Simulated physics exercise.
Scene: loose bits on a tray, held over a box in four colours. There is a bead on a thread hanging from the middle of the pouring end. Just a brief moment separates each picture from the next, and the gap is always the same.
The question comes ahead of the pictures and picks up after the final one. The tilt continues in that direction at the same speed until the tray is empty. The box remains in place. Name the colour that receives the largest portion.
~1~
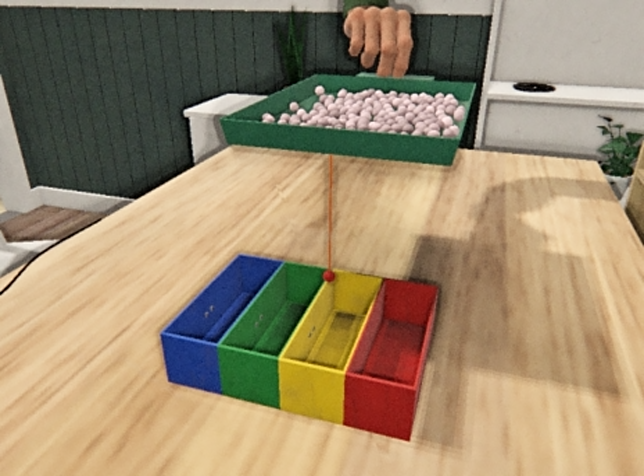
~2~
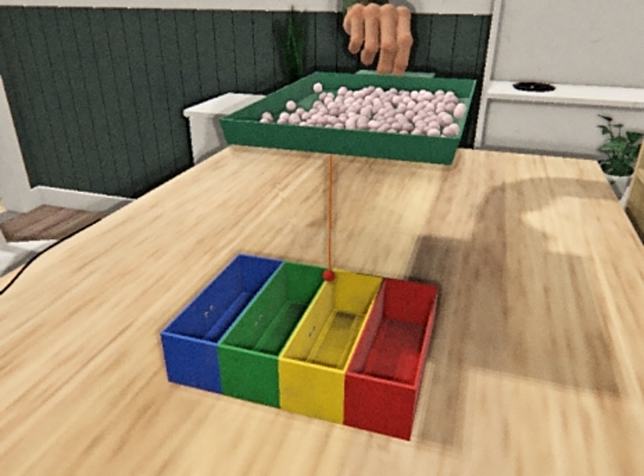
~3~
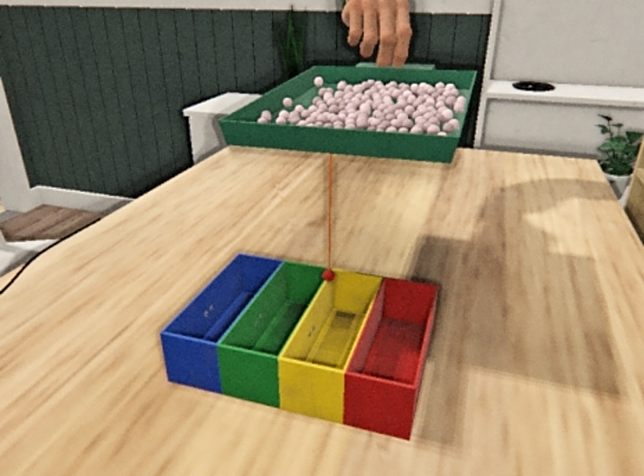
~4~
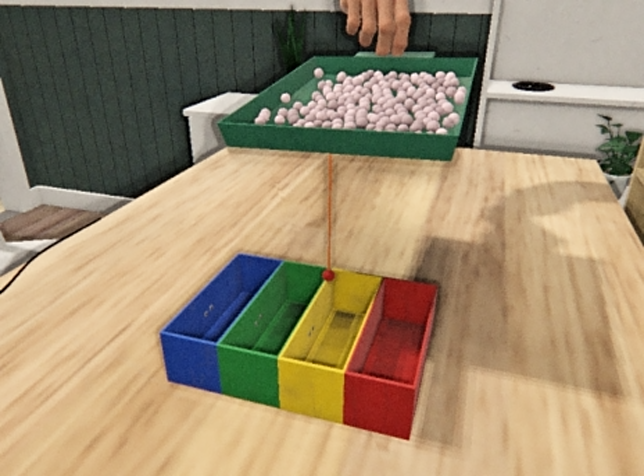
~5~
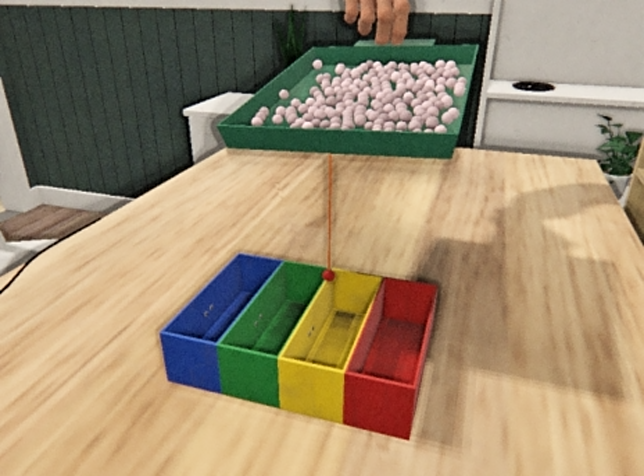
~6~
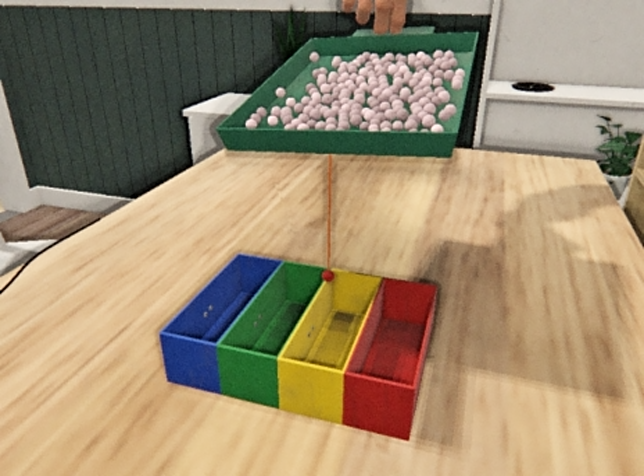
Blue.
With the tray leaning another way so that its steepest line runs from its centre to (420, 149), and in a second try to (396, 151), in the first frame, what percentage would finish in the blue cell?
I'd say some 0 in a hundred at first, then 0 in a hundred.
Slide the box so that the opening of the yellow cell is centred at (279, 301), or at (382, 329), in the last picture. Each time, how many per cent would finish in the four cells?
90 %, 30 %.
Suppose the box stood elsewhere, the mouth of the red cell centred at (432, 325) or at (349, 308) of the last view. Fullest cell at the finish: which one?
First try: The blue cell. Second try: The cell in green.
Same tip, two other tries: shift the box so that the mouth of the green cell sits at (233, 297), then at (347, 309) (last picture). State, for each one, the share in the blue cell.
About 20 per cent first, then about 10 per cent.
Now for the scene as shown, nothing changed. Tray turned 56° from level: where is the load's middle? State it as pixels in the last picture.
Near the pixel (305, 97).
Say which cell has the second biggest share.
The cell in second spot is green.
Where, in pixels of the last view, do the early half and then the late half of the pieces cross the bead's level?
(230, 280), then (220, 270).
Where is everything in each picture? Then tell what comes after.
In the first picture, corners of the pouring end at (226, 118) and (454, 137), level; middle of the load at (383, 116), sugar pearls; bead on its thread at (329, 276); blue cell at (192, 359); green cell at (249, 372); yellow cell at (312, 387); red cell at (378, 402).
In the second picture, corners of the pouring end at (226, 118) and (454, 137), level; middle of the load at (383, 114).
In the third picture, corners of the pouring end at (225, 119) and (454, 135), tipped barely, lowest at the left corner; middle of the load at (383, 109).
In the fourth picture, corners of the pouring end at (224, 122) and (453, 133), tipped a little, lowest at the left corner; middle of the load at (383, 103).
In the fifth picture, corners of the pouring end at (223, 124) and (453, 132), tipped a little, lowest at the left corner; middle of the load at (381, 97).
In the sixth picture, corners of the pouring end at (222, 127) and (451, 131), tipped a little, lowest at the left corner; middle of the load at (378, 93), nearly all on the move; blue cell at (191, 359); green cell at (249, 372); yellow cell at (311, 386); red cell at (377, 402).
Soon after the last picture, tray tipped steeply; nearly all on the tray; a stray few falling or outside the box.
A little later, tray tipped right over; a small part on the tray; about half in the blue cell; a small part in the green cell; a small part in the yellow cell; about a quarter falling or outside the box.
Later still, tray tipped past a quarter turn; about two thirds in the blue cell; a small part in the green cell; a small part in the yellow cell; a stray few in the red cell; about a quarter falling or outside the box.
By the end, tray tipped past a quarter turn; about two thirds in the blue cell; a small part in the green cell; a small part in the yellow cell; a stray few in the red cell; about a quarter outside the box.
